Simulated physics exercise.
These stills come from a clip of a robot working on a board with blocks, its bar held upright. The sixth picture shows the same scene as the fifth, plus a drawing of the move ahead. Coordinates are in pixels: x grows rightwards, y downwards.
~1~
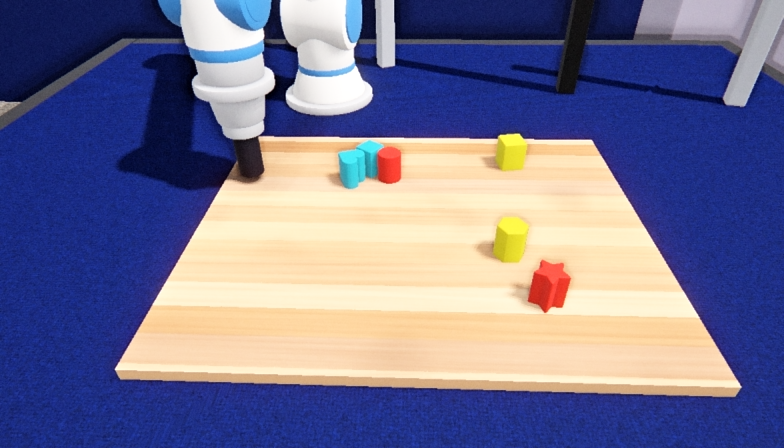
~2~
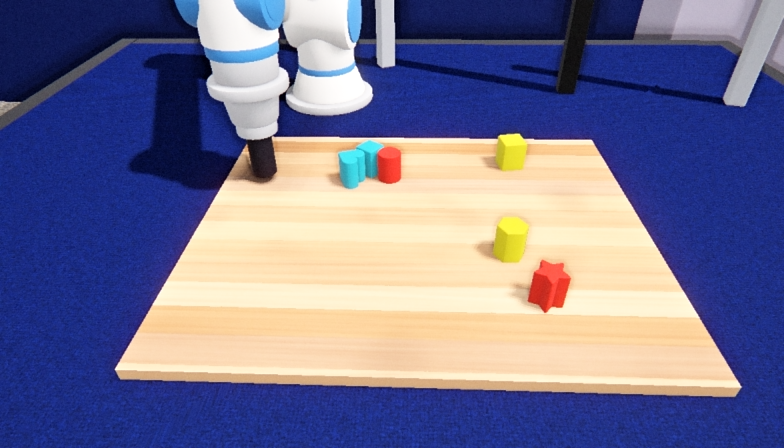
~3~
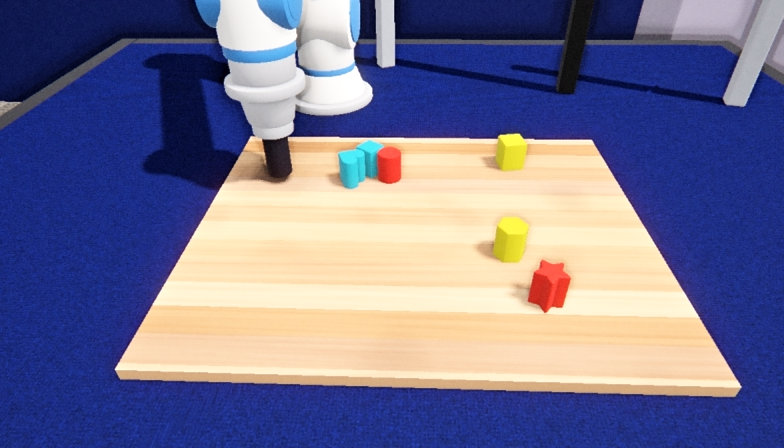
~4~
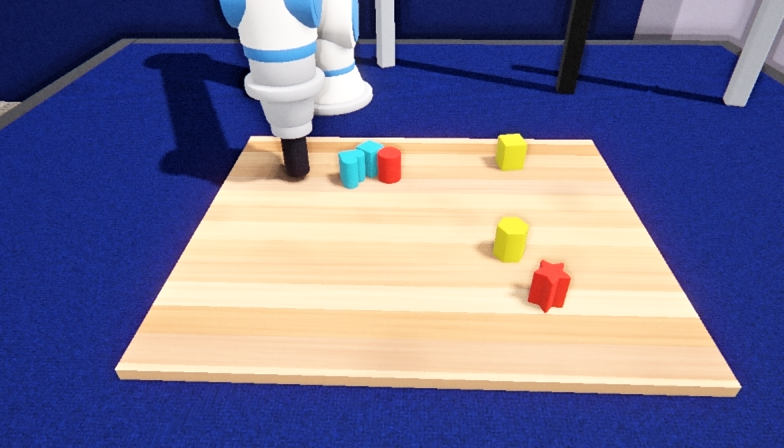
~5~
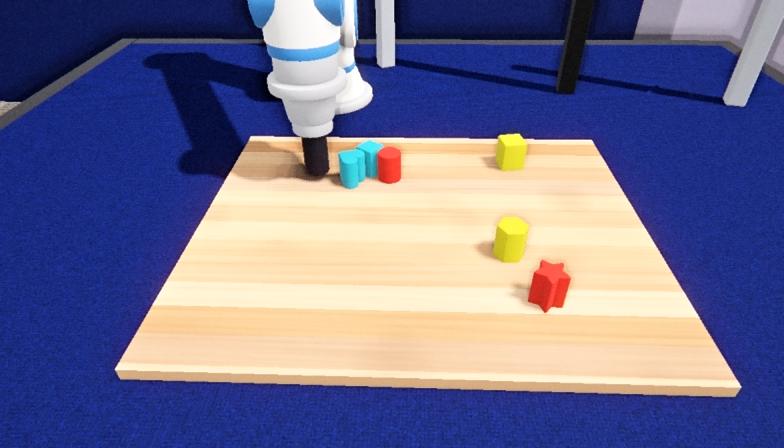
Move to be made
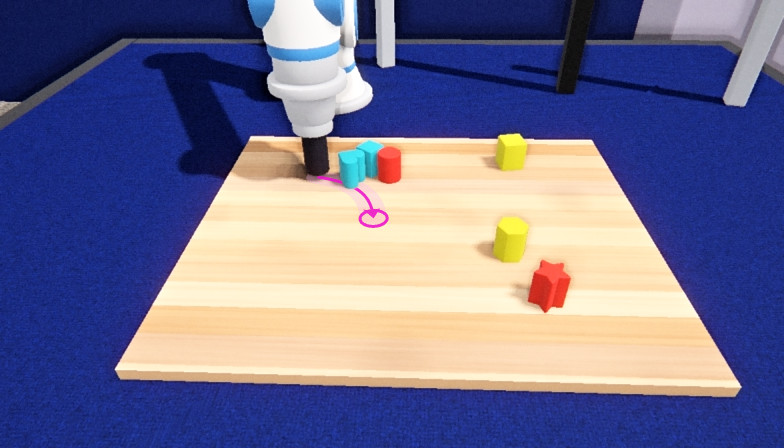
A pale wooden board lies on a dark blue surface, seen from a raised, fixed viewpoint in front. Near its far left are two turquoise blocks beside a red round one, with a yellow block at the far right and another yellow block and a red star nearer. A white and blue robot arm slides its black bar steadily rightward along the far left, closing the gap to the unmoving turquoise blocks.
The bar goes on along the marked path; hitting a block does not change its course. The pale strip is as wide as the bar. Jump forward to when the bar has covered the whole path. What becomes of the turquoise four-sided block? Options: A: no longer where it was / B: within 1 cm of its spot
B.
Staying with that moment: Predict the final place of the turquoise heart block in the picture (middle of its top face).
The top centre is at (386, 164).
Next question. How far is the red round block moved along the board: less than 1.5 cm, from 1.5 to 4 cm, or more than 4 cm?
It moves only a bit, under 1.5 cm.
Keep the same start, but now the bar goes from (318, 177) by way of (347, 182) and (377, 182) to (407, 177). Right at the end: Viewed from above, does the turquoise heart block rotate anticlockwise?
That would be a no.
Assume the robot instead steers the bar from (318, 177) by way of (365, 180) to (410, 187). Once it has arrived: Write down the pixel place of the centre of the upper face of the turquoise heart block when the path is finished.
If I read the scene right, the answer is (395, 172).
The drawn path runs from (318, 177) through (347, 184) and (367, 198) to (374, 218).
What follows on the original path. One third of the way, bar (347, 177); turquoise heart block (369, 159), turned 20° clockwise; red round block (392, 151).
Two thirds of the way, bar (367, 192); turquoise heart block (386, 164), turned 10° anticlockwise; red round block (396, 151).
At the end, bar (373, 211); turquoise heart block (386, 164), turned 10° anticlockwise; turquoise four-sided block not moved; red round block (396, 151).
